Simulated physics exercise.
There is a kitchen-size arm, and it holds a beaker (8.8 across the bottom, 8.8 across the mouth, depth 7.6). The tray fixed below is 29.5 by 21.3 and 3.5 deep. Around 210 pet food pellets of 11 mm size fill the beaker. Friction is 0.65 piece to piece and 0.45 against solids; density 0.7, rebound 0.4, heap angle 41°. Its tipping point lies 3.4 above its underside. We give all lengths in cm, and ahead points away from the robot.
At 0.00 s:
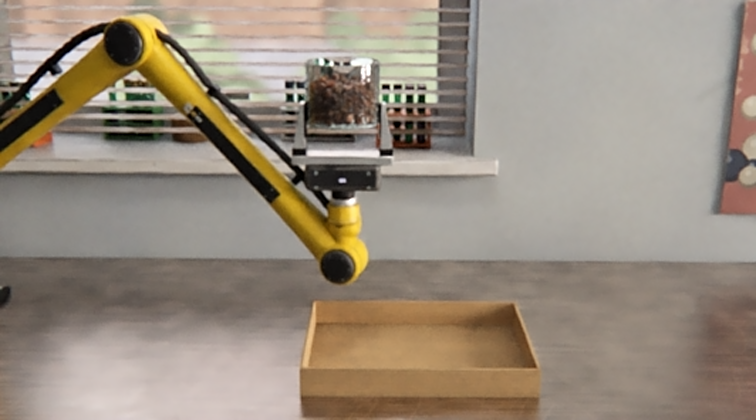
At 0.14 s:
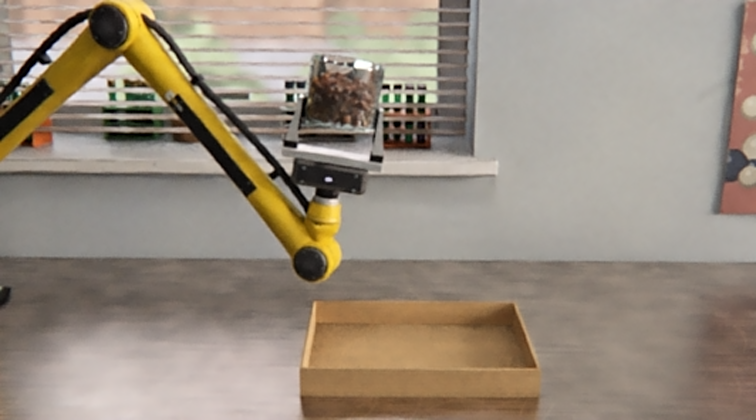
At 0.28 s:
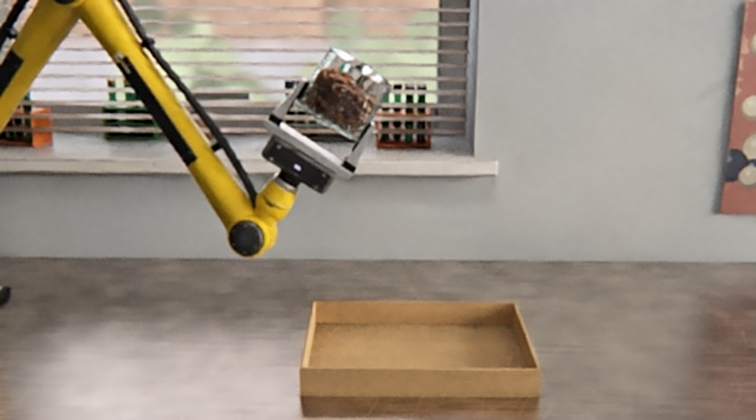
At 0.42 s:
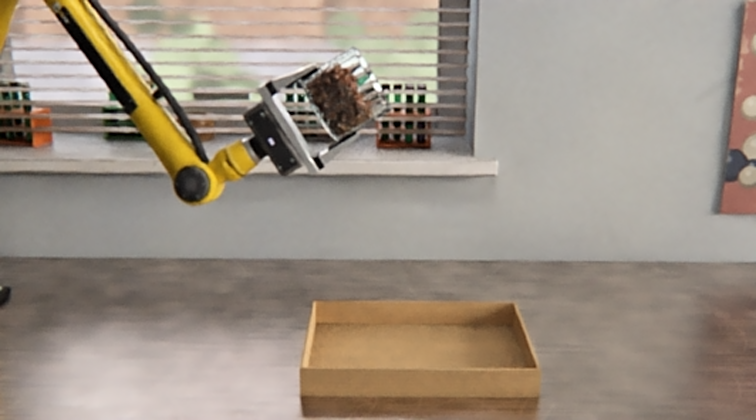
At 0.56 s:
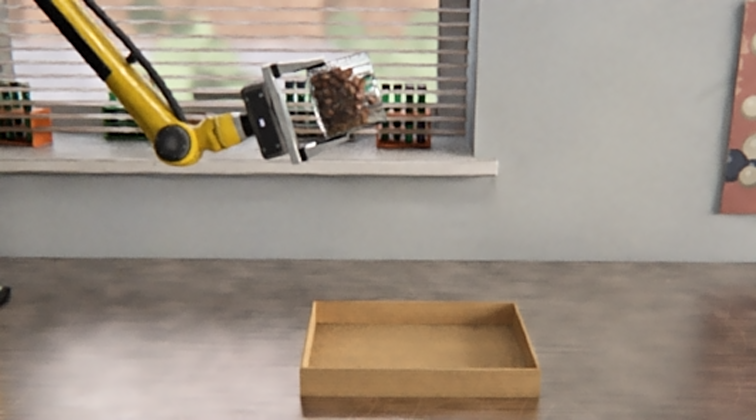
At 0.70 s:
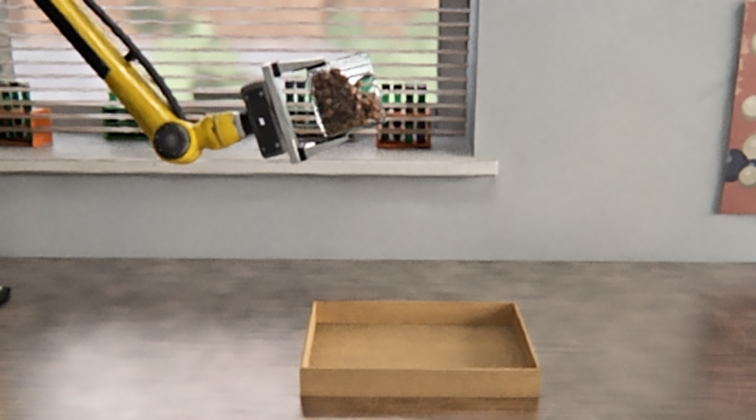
Yellow robot arm tilting a clear beaker of brown pellets steeply to the right above an open, shallow box on a table.
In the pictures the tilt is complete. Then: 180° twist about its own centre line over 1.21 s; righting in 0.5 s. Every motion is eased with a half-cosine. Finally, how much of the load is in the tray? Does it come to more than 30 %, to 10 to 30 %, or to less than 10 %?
It comes to less than 10 %.
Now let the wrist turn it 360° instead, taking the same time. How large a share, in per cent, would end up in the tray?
Share: Close to 15 %.
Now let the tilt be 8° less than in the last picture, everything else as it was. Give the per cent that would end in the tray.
Estimate: Close to 0 %.
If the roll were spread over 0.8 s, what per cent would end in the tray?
With that change you'd see near 10 per cent.
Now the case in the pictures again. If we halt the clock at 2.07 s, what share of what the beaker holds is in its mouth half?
Close to 40 per cent is in the half by the mouth.
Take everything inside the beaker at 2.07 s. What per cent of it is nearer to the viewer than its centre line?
Near enough 40 in a hundred.
After 1.38 s, tipped 74°, highest piece 39 above the table; 206 in the beaker, 2 in the tray, 4 in flight or on a rim.
After 2.07 s, tipped 57°, highest piece 39 above the table; 199 in the beaker, 13 in the tray.
After 2.61 s, upright, highest piece 40 above the table; 199 in the beaker, 13 in the tray.
After 3.31 s, upright, highest piece 40 above the table; 199 in the beaker, 13 in the tray.
At rest, 199 in the beaker, 13 in the tray. That is 6 % in the tray.
